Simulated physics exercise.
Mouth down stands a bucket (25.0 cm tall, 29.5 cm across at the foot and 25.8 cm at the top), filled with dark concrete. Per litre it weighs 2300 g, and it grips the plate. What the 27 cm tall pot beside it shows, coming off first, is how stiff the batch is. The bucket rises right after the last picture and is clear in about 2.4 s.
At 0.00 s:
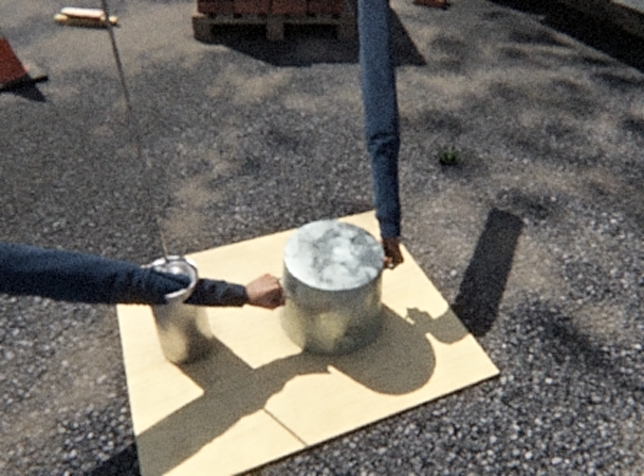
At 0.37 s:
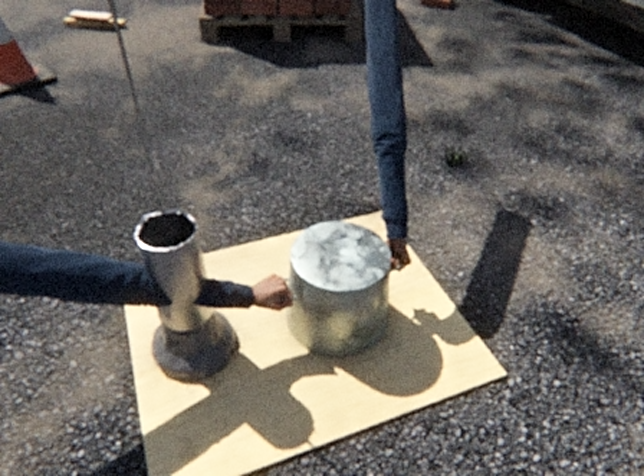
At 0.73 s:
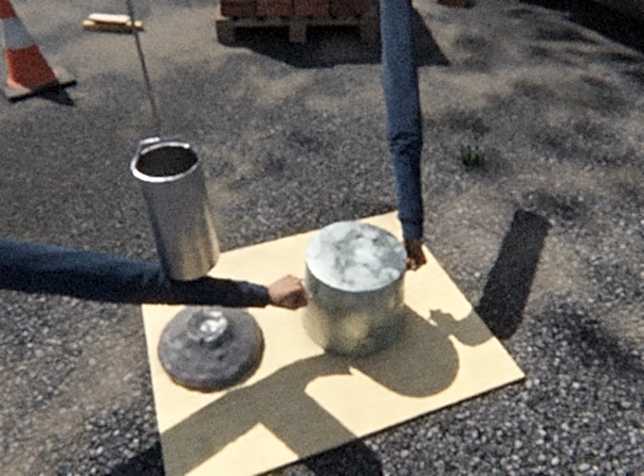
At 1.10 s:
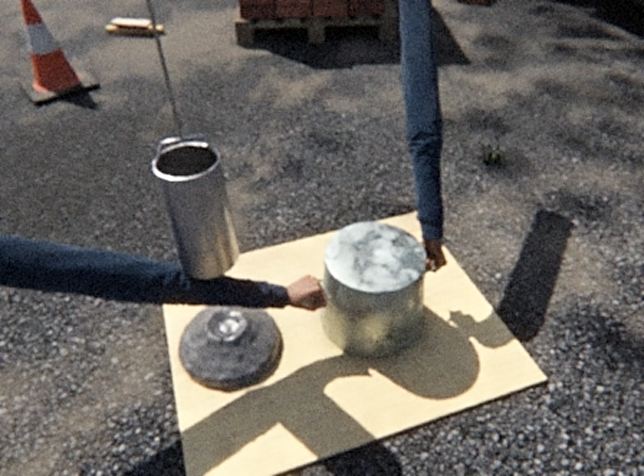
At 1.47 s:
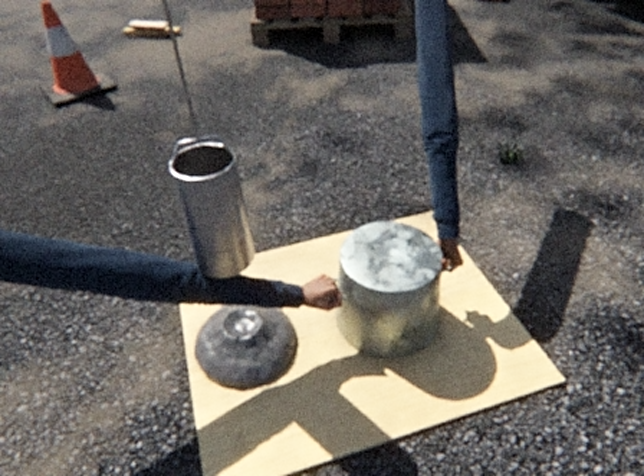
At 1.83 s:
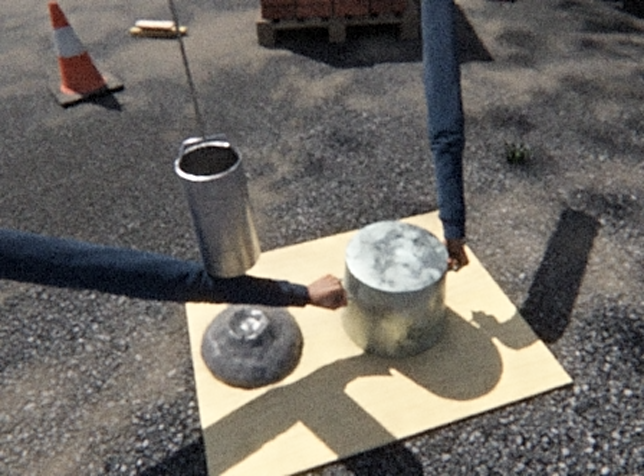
In this clip, a tall metal pot on the left rises off a pale board, leaving a dark grey mound that slumps lower and wider, then hangs nearly still while two hands stay at an unmoving upturned bucket.
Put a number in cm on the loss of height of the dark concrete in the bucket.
15 cm.
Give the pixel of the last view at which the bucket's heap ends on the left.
Position: Around (301, 325).
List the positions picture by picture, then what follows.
Middle of the pot's mouth at (171, 277), still down; middle of the bucket's top at (334, 253), not yet moved, in the first frame.
Middle of the pot's mouth at (167, 231), raised 15 cm; the pot's heap 15 cm high and 24 cm wide, top at (186, 311); middle of the bucket's top at (341, 254), not yet moved, in the second frame.
Middle of the pot's mouth at (167, 162), raised 33 cm; the pot's heap 9.0 cm high and 29 cm wide, top at (206, 325); middle of the bucket's top at (356, 254), not yet moved, in the third frame.
Middle of the pot's mouth at (187, 161), raised 34 cm; the pot's heap 8.9 cm high and 29 cm wide, top at (226, 325); middle of the bucket's top at (375, 255), not yet moved, in the fourth frame.
Middle of the pot's mouth at (203, 162), raised 34 cm; the pot's heap 8.9 cm high and 29 cm wide, top at (242, 324); middle of the bucket's top at (390, 255), not yet moved, in the fifth frame.
Middle of the pot's mouth at (209, 161), raised 34 cm; the pot's heap 8.9 cm high and 29 cm wide, top at (247, 323); middle of the bucket's top at (396, 254), not yet moved, in the sixth frame.
After 2.4 s, the bucket is up 5.3 cm; the dark concrete has come down 3.3 cm to 22 cm and is 37 cm wide.
After 3.0 s, the bucket is up 15 cm; the dark concrete has come down 14 cm to 11 cm and is 53 cm wide.
After 3.6 s, the bucket is up 25 cm; the dark concrete has come down 14 cm to 11 cm and is 54 cm wide.
After 4.4 s, the bucket is clear; the dark concrete has come down 15 cm to 10 cm and is 54 cm wide.
After 4.9 s, at rest, the bucket is clear; the dark concrete has come down 15 cm to 10 cm and is 54 cm wide.
